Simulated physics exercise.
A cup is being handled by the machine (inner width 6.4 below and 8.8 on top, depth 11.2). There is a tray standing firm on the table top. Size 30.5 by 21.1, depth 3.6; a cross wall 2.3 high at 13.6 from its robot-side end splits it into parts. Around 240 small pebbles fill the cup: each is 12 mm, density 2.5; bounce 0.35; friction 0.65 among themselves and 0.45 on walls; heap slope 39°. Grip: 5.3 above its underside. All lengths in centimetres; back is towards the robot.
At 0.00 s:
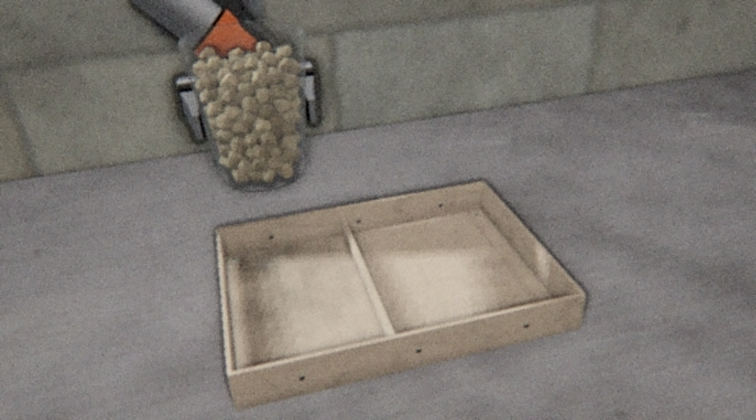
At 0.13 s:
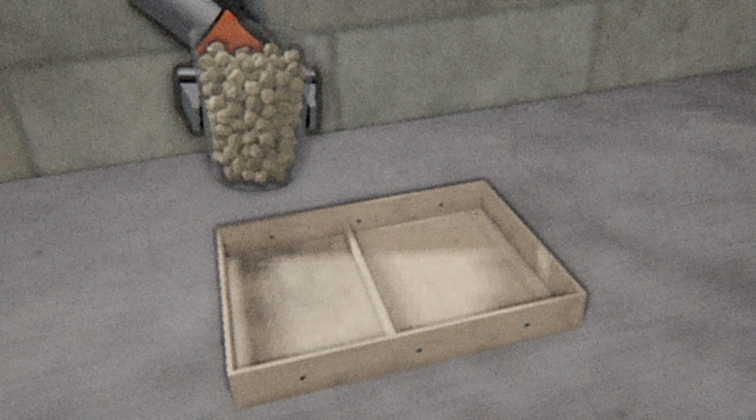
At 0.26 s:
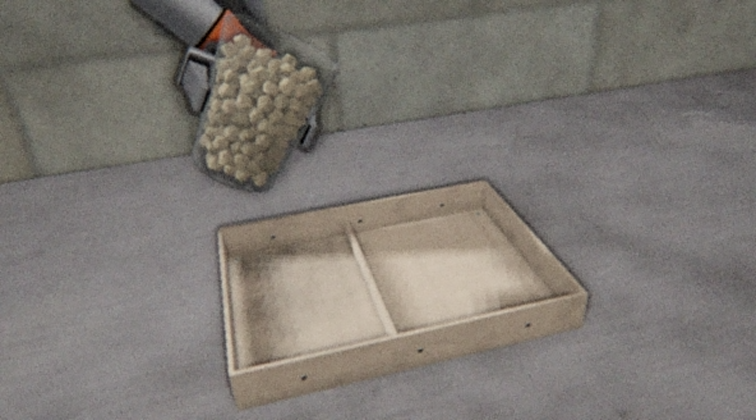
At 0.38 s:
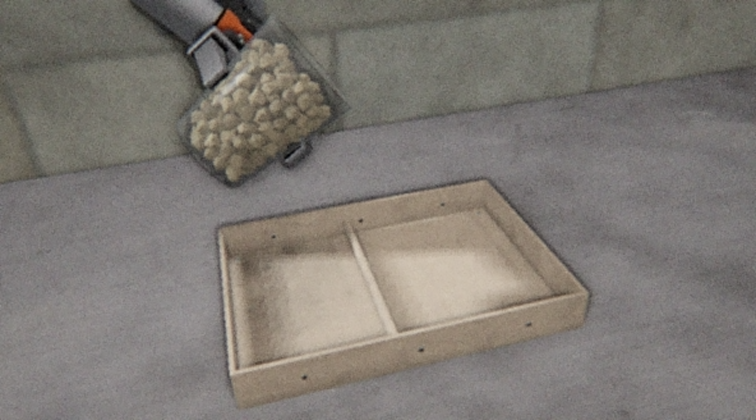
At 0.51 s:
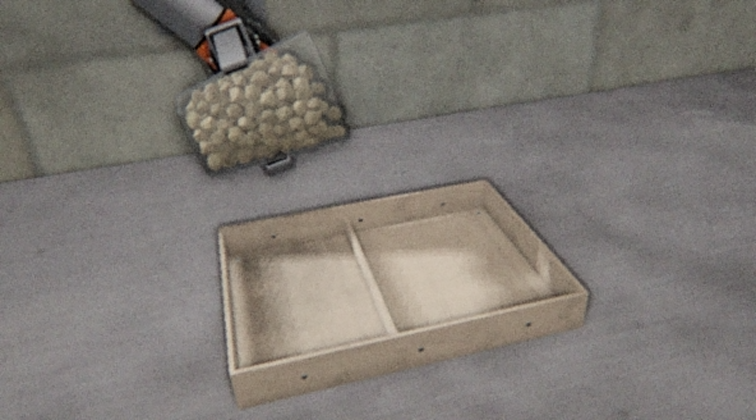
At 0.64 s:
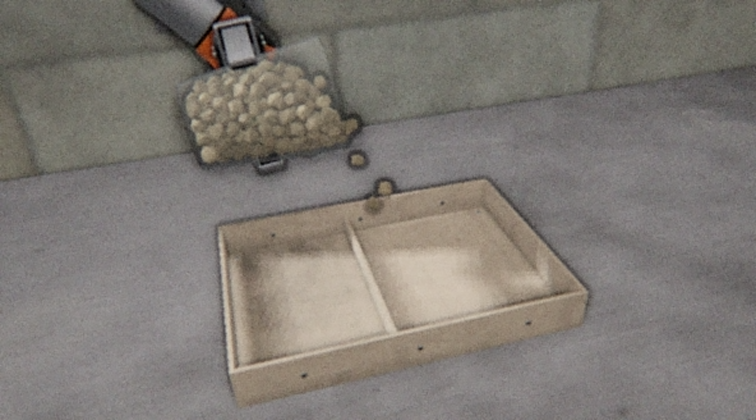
A clear cup packed with pale tan pebbles, gripped by a grey and orange robot arm at the upper left, tips steadily to the right until it lies nearly on its side. The pebbles shift toward its mouth, and a few drop out above the far edge of a shallow beige two-part tray. The steady, slightly raised view shows a grey tabletop before a greenish-grey block wall.
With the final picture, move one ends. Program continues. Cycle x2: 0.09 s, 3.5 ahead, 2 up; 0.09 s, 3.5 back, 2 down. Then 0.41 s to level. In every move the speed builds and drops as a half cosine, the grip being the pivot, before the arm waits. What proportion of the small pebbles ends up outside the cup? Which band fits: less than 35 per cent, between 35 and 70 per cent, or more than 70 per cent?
It falls above 70 per cent.
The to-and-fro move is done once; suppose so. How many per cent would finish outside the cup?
That change gives some 90 percent.
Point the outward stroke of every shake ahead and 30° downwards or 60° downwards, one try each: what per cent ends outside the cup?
Result: Approx. 50 % and 25 %, one try each.
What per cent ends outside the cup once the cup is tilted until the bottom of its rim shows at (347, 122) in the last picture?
75 percent or so.
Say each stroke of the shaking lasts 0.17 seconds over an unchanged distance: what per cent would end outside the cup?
Estimate for that case: 45 %.
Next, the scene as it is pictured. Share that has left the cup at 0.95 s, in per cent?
Roughly 85 per cent by then.
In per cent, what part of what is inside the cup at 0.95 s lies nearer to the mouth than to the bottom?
About 100 percent.
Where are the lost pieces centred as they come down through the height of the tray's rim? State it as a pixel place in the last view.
Their middle sits near (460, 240).
By 0.95 s, tilted 84° forward, highest piece 22 above the table; 189 in the far-side part, 41 in the cup, 11 in flight or on a rim.
By 1.26 s, tilted 26° forward, highest piece 21 above the table; 235 in the far-side part, 4 on the table or floor, 2 in the cup.
By 1.61 s, level, highest piece 16 above the table; 235 in the far-side part, 4 on the table or floor, 2 in the cup.
By 2.66 s, level, highest piece 16 above the table; 235 in the far-side part, 4 on the table or floor, 2 in the cup.
Final count, 235 in the far-side part, 4 on the table or floor, 2 in the cup. That is 99 % outside the cup.
